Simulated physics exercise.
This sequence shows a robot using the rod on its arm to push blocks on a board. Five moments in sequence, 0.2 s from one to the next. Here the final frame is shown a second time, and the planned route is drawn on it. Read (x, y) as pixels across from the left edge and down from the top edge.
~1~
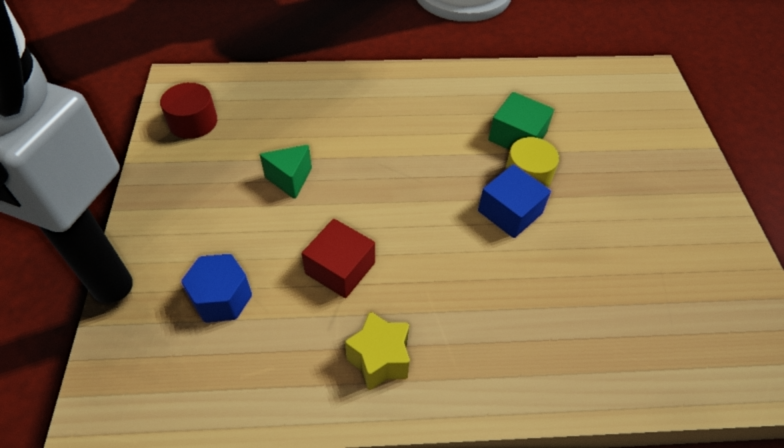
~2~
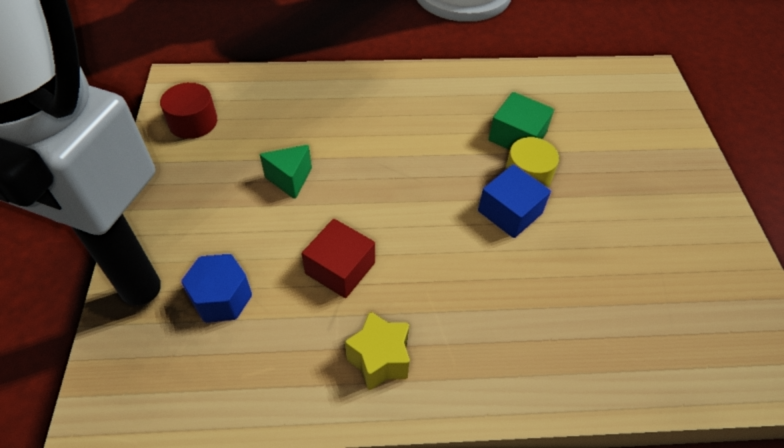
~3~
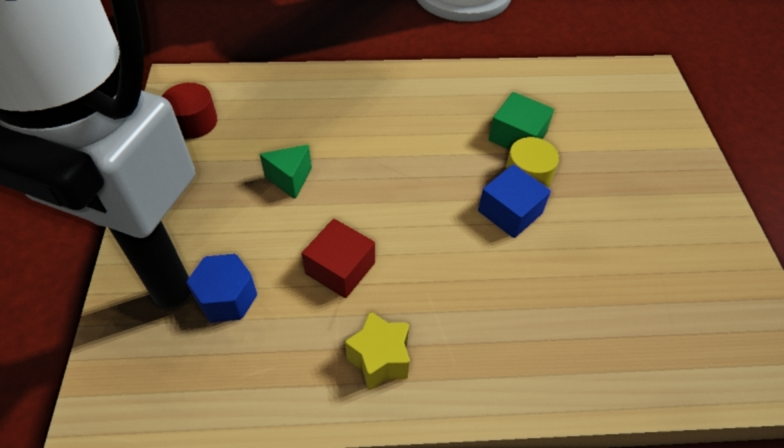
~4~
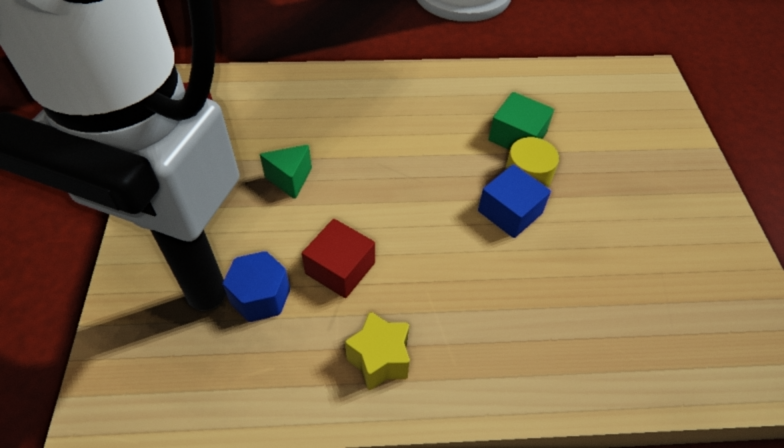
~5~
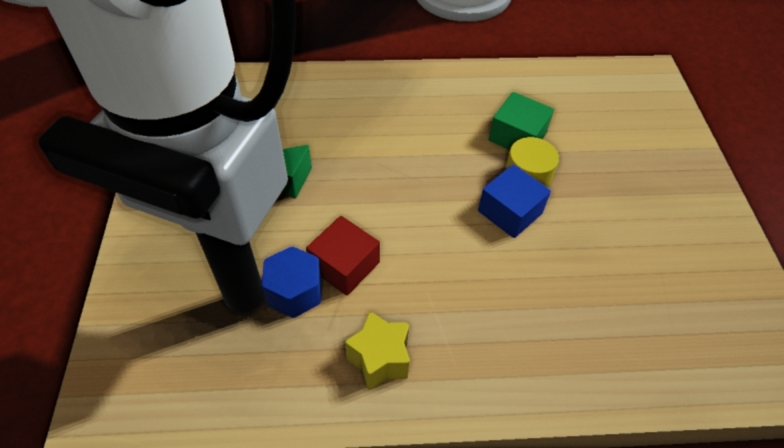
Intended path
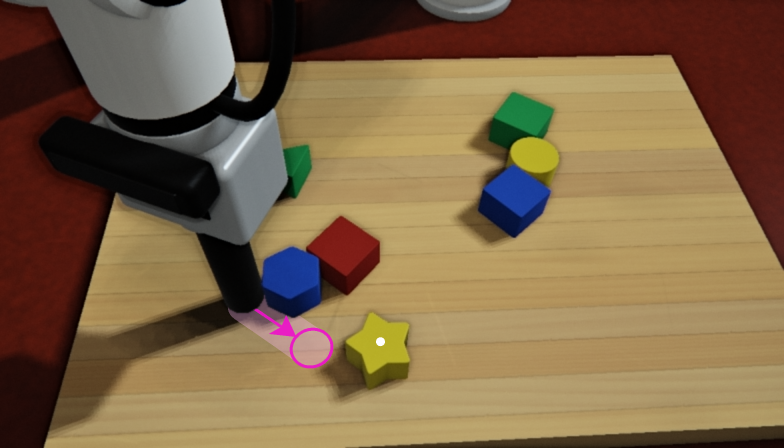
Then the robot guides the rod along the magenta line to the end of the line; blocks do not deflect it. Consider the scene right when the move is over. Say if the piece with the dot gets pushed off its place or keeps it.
Same place.
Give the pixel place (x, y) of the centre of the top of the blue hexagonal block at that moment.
I'd guess (317, 279).
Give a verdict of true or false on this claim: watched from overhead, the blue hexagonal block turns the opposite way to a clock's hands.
My answer: True.
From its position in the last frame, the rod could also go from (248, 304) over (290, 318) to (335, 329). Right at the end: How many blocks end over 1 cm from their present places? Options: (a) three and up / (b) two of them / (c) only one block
b - two of them.
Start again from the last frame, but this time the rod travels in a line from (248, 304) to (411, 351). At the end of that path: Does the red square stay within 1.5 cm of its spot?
Short answer: No.
Drawn move, from (248, 304) to (312, 348); the dot is on the yellow star-shaped block.
The first path, step by step. Halfway along, rod at (278, 319); blue hexagonal block at (312, 276), turned 45° anticlockwise; red square at (348, 239).
At the end, rod at (310, 342); blue hexagonal block at (317, 279), turned 55° anticlockwise; red square at (349, 238); yellow star-shaped block still.
